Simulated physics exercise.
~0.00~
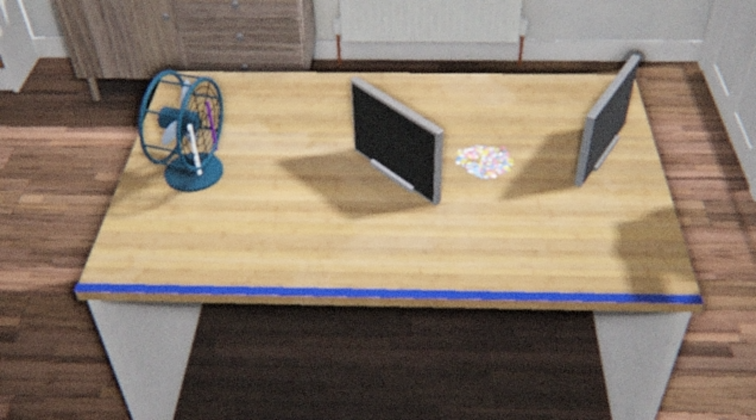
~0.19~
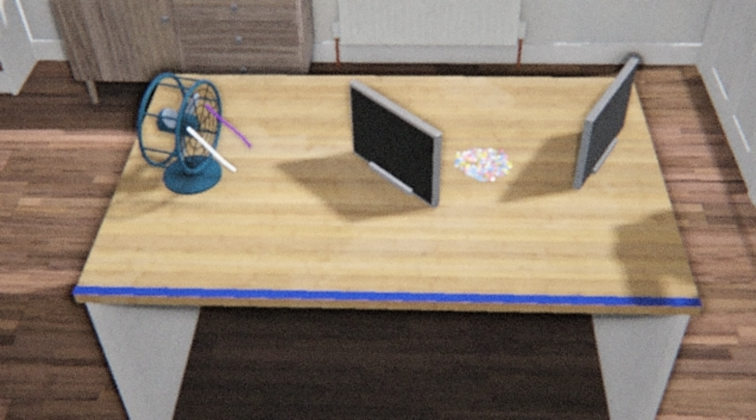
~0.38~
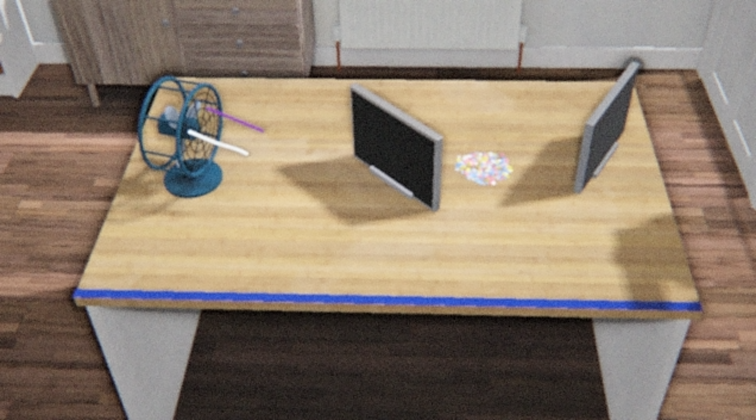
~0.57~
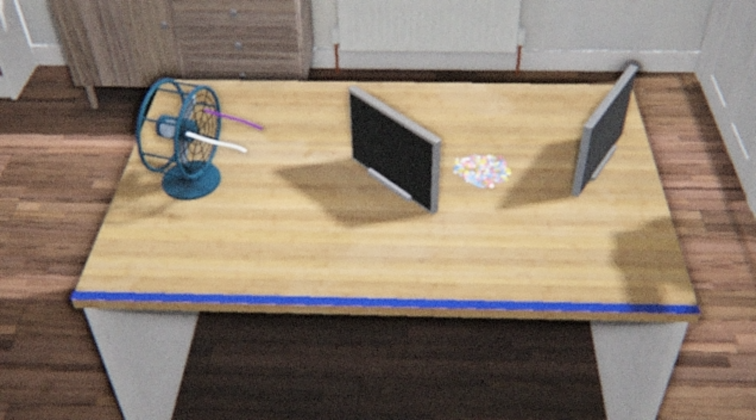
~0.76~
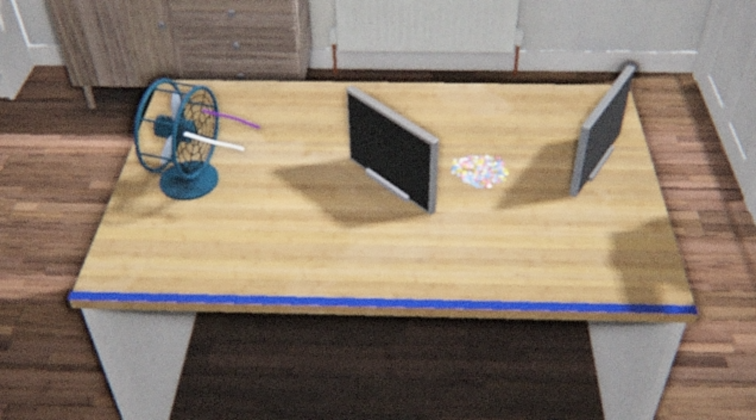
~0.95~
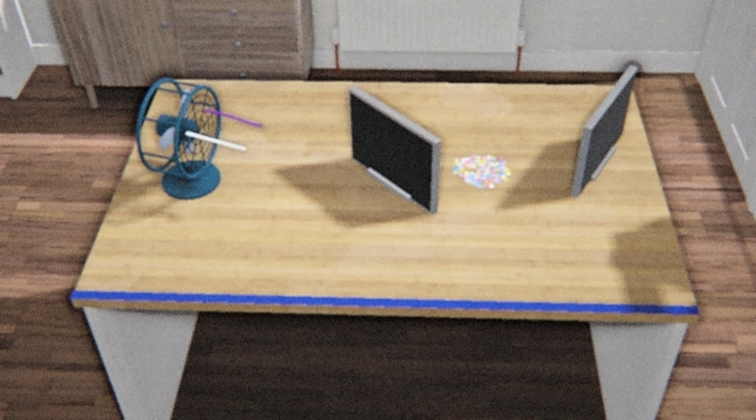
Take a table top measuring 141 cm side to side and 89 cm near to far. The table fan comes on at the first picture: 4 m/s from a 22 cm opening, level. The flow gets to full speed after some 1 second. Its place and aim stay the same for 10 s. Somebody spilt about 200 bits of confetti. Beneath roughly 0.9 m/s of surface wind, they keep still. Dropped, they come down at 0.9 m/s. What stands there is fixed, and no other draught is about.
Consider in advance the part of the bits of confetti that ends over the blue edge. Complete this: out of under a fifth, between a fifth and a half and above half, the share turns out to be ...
The share turns out to be below one fifth.
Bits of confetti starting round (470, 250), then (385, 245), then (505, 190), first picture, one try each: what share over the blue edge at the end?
Results, one try each: 70 %, 100 %, 10 %.
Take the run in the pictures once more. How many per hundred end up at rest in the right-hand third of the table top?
Something close to 70 % ends up there.
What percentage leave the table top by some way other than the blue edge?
Estimate: Near 0 %.
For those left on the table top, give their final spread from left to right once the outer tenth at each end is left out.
Roughly 10 cm from left to right.
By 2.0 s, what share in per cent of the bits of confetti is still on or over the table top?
Near 100 per cent, more or less.
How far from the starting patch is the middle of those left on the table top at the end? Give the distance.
The middle ends up about 0 cm from the start.
After 2.0 s, 0 % are on the move or not yet settled, 0 % are over the blue edge; the middle of those still in play is near (483, 169).
After 3.2 s, 0 % are on the move or not yet settled, 0 % are over the blue edge; the middle of those still in play is near (483, 169).
After 5.5 s, 0 % are on the move or not yet settled, 0 % are over the blue edge; the middle of those still in play is near (483, 169).
After 10.0 s, at the end, 0 % are over the blue edge; the middle of those still in play is near (483, 169).
